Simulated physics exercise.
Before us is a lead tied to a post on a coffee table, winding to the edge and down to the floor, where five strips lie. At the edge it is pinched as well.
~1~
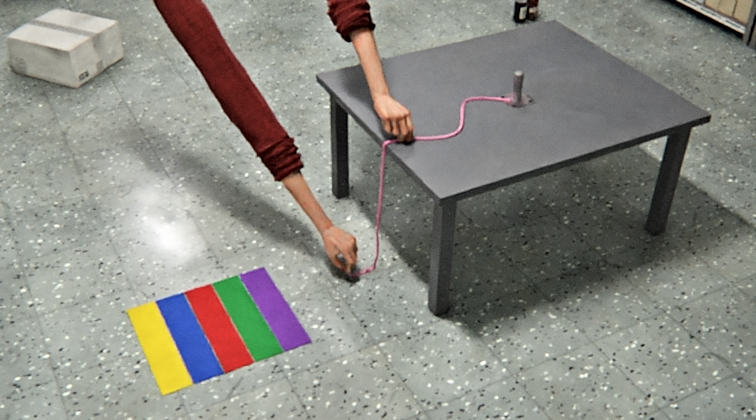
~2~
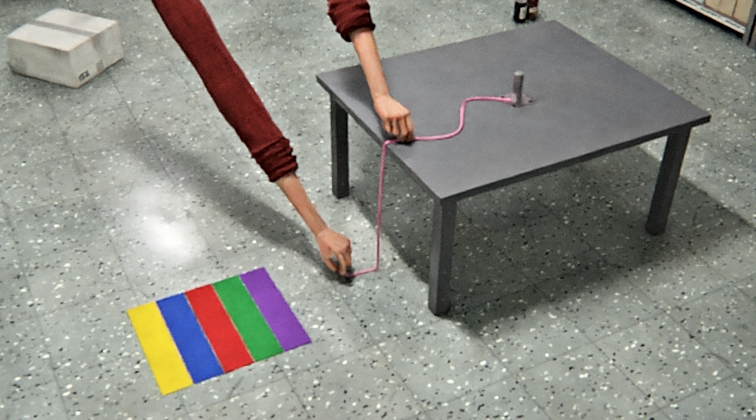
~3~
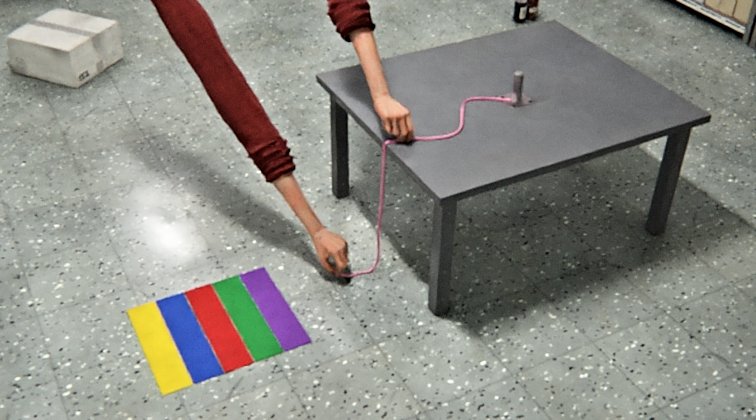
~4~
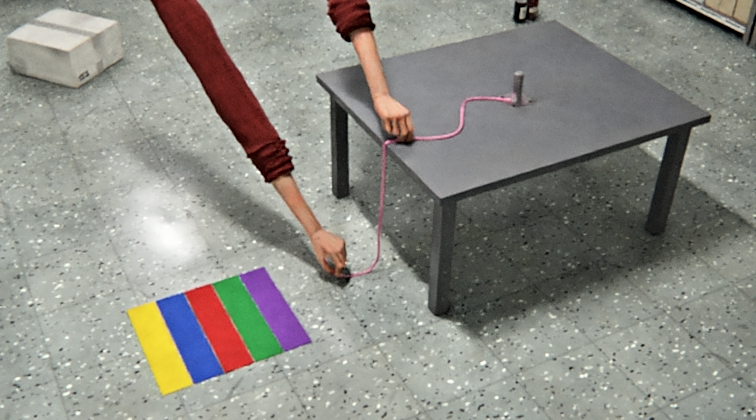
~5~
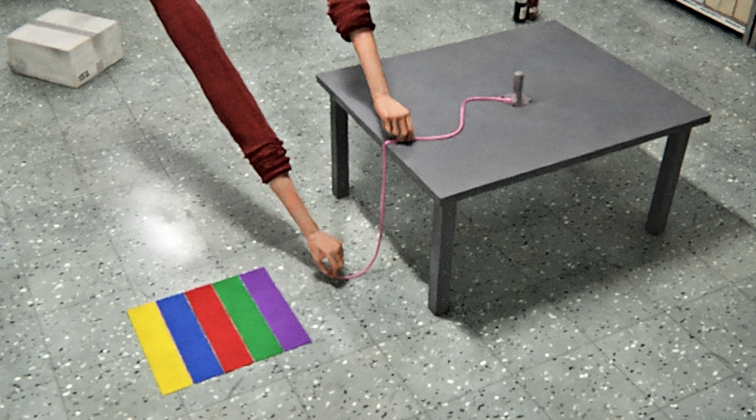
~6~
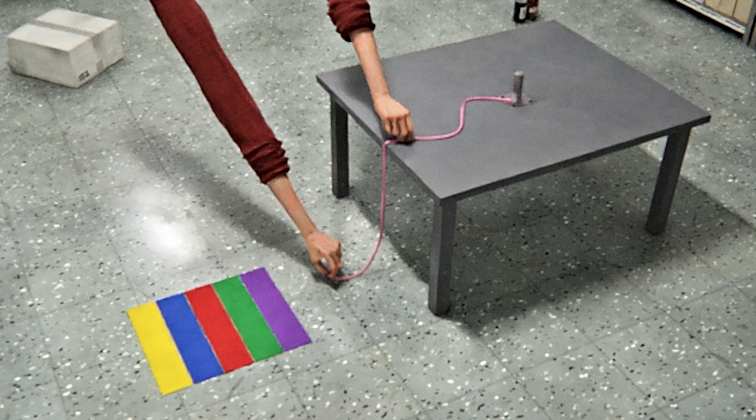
On a speckled floor beside a gray coffee table, one hand pins a pink cord while another draws its end slightly left.
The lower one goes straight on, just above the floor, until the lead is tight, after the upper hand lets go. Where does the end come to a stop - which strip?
On the red strip.
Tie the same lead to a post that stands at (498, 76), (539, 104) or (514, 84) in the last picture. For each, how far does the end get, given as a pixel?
Try by try, around (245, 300), (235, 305) and (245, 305).
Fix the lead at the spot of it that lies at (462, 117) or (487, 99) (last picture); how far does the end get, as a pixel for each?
In order of the tries, it's near (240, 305) and near (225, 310).
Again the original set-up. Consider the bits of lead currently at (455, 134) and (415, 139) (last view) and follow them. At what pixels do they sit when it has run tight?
The first one ends up at (420, 132) and the second one at (384, 147).
Early on, end near (270, 294); over purple.
Midway, end near (238, 305); over green.
At the end of the slack, end near (217, 312); over red. It gets as far as the red strip.
